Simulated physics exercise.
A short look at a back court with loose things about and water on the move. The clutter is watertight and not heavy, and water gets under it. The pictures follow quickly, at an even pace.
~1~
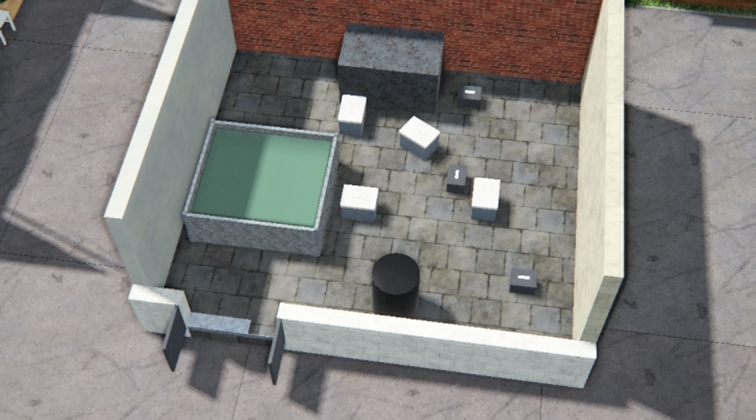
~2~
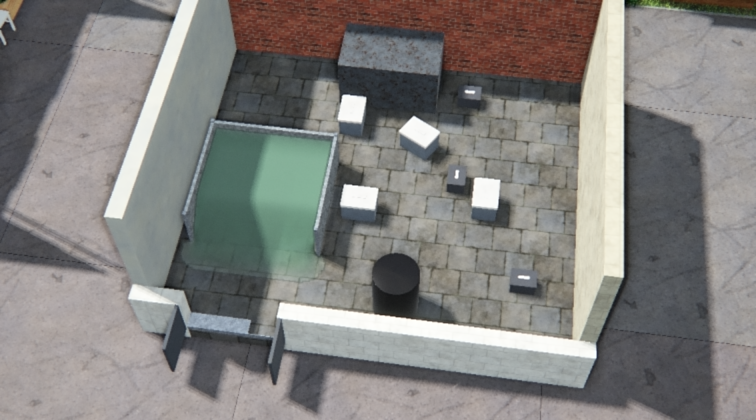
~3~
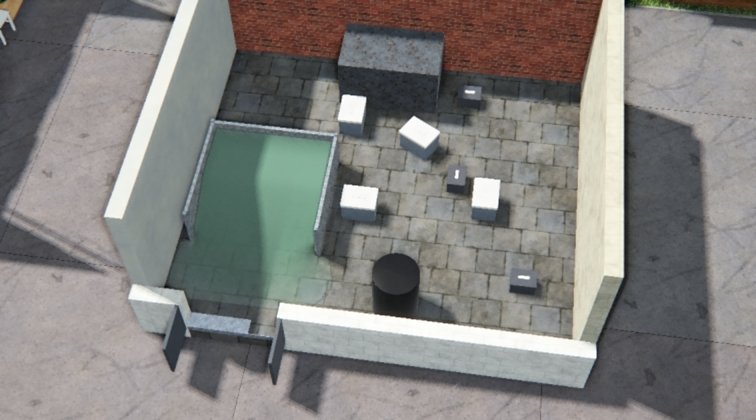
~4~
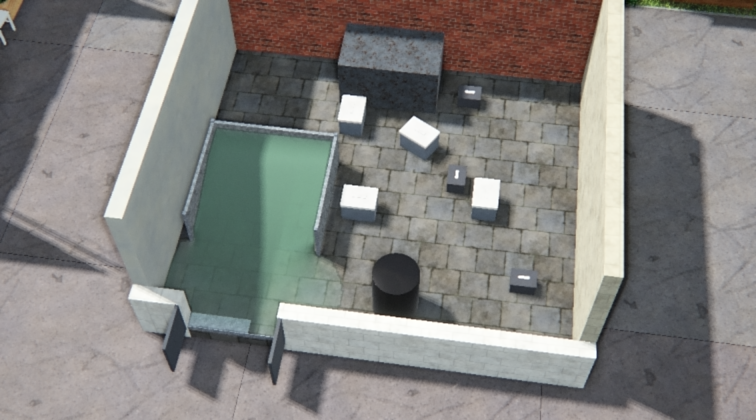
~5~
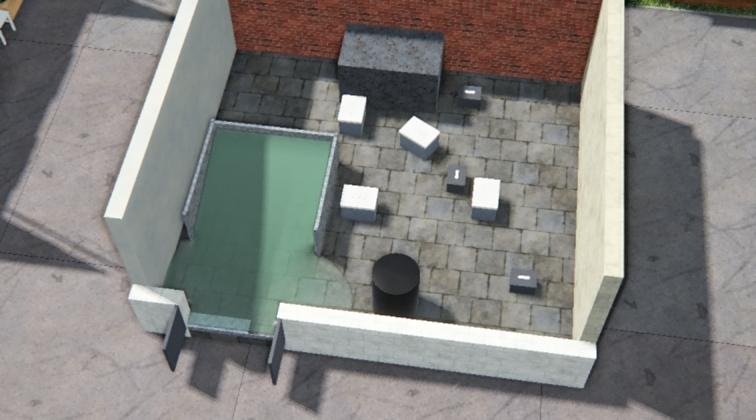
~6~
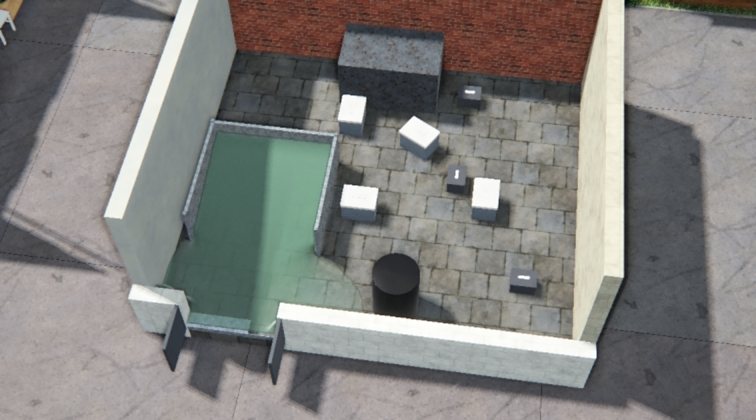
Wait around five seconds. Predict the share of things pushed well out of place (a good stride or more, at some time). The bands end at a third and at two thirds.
It is less than a third.
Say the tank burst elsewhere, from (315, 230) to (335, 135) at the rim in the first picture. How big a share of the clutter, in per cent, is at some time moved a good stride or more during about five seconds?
Close to 90 %.
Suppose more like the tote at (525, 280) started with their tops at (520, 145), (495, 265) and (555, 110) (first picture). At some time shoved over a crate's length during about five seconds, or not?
In turn: Under that, less than that, never so far.
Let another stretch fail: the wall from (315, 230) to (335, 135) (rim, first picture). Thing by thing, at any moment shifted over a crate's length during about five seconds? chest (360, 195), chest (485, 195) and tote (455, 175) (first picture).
One after the other: Shifted that much, moved that far, moved that far.
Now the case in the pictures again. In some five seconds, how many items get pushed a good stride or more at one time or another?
I count 2.
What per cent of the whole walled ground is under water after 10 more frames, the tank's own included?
About 35 per cent.
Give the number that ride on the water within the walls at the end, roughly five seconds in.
It comes to 1.
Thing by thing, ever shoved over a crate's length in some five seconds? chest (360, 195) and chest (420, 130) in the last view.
In turn: Moved that far, not that far.
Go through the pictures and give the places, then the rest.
A chest at (352, 108) rests on the ground; a chest at (486, 193) rests on the ground; 0 of 7 have shifted, in the first picture.
A chest at (352, 108), on the bottom; a chest at (486, 193) rests on the ground; 0 of 7 have shifted, in the second picture.
A chest at (352, 108), on the bottom; a chest at (486, 193) rests on the ground; 0 of 7 have shifted, in the third picture.
A chest at (352, 108), on the bottom; a chest at (486, 193) rests on the ground; 0 of 7 have shifted, in the fourth picture.
A chest at (352, 108), on the bottom; a chest at (486, 193), on the bottom; 0 of 7 have shifted, in the fifth picture.
A chest at (352, 108) rests on the ground; a chest at (486, 193), on the bottom; 0 of 7 have shifted, in the sixth picture.
A moment on, 0 of 7 are well off their spots; 0 afloat.
Next, 0 of 7 are well off their spots; 0 afloat.
Later, 0 of 7 are well off their spots; 0 afloat.
In the end, 2 of 7 are well off their spots, and 2 have been at some point; 1 afloat.
